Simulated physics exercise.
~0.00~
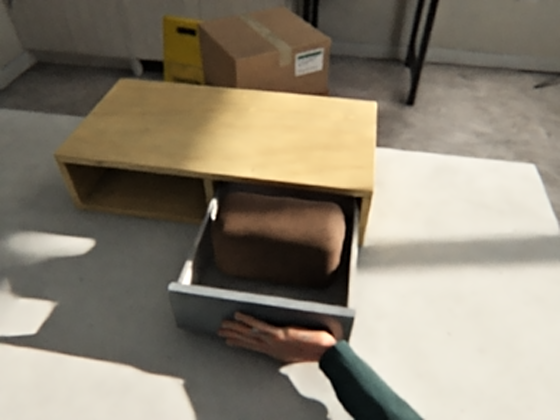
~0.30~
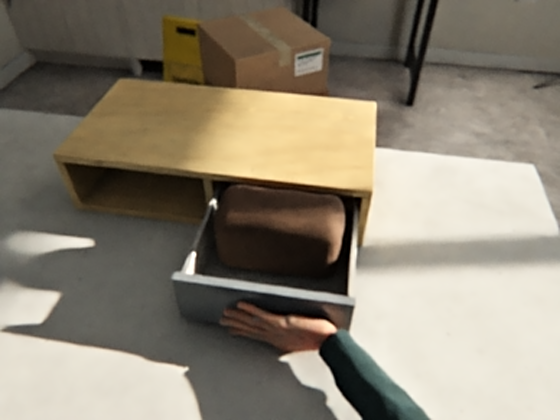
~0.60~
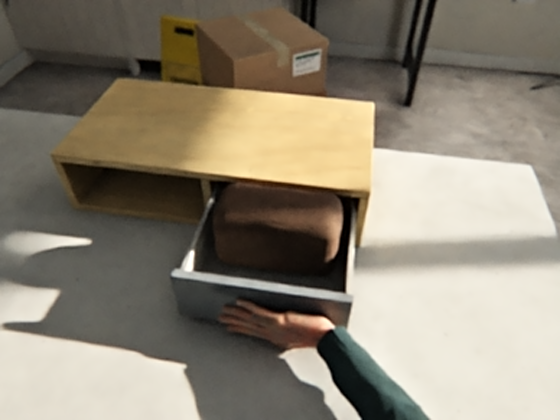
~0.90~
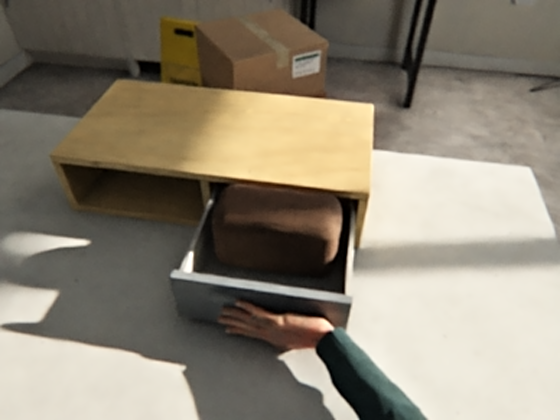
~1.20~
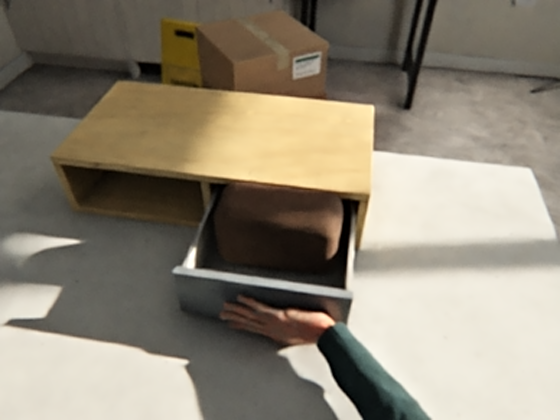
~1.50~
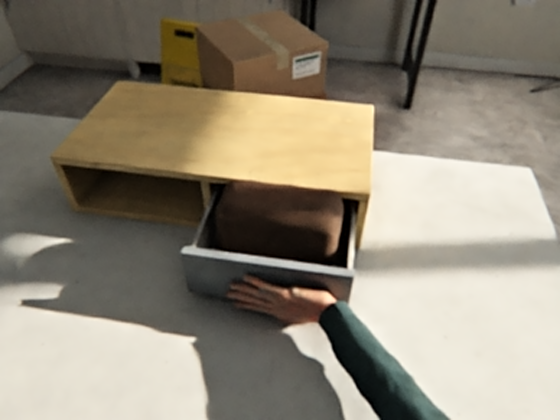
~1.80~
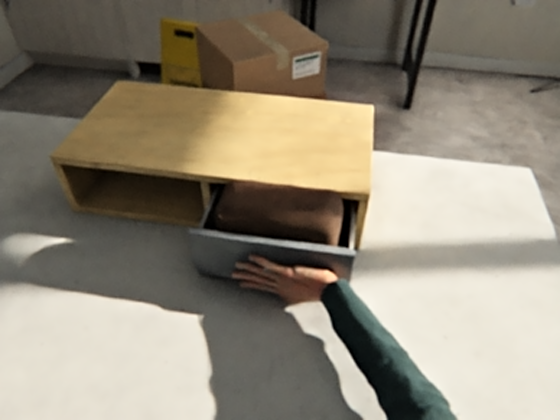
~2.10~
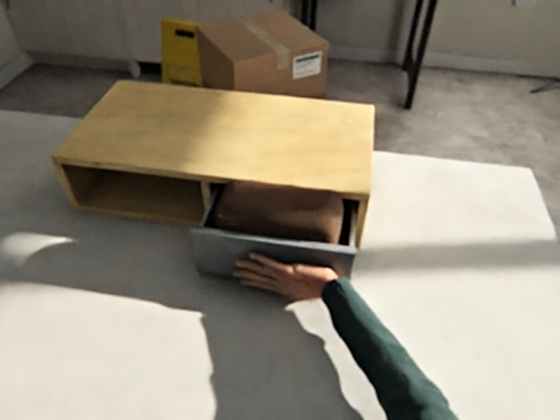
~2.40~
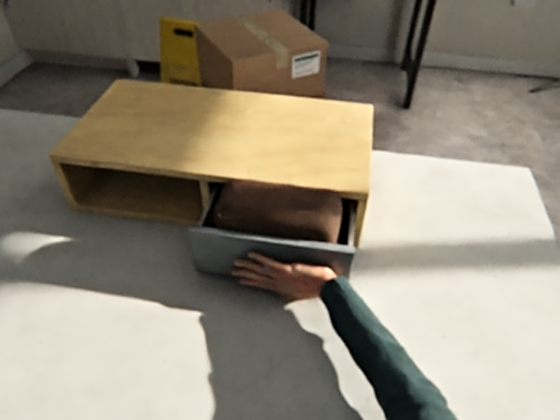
On a sunlit pale surface, a hand pushes a drawer holding a brown loaf-shaped object into a wooden chest, stopping partly open.
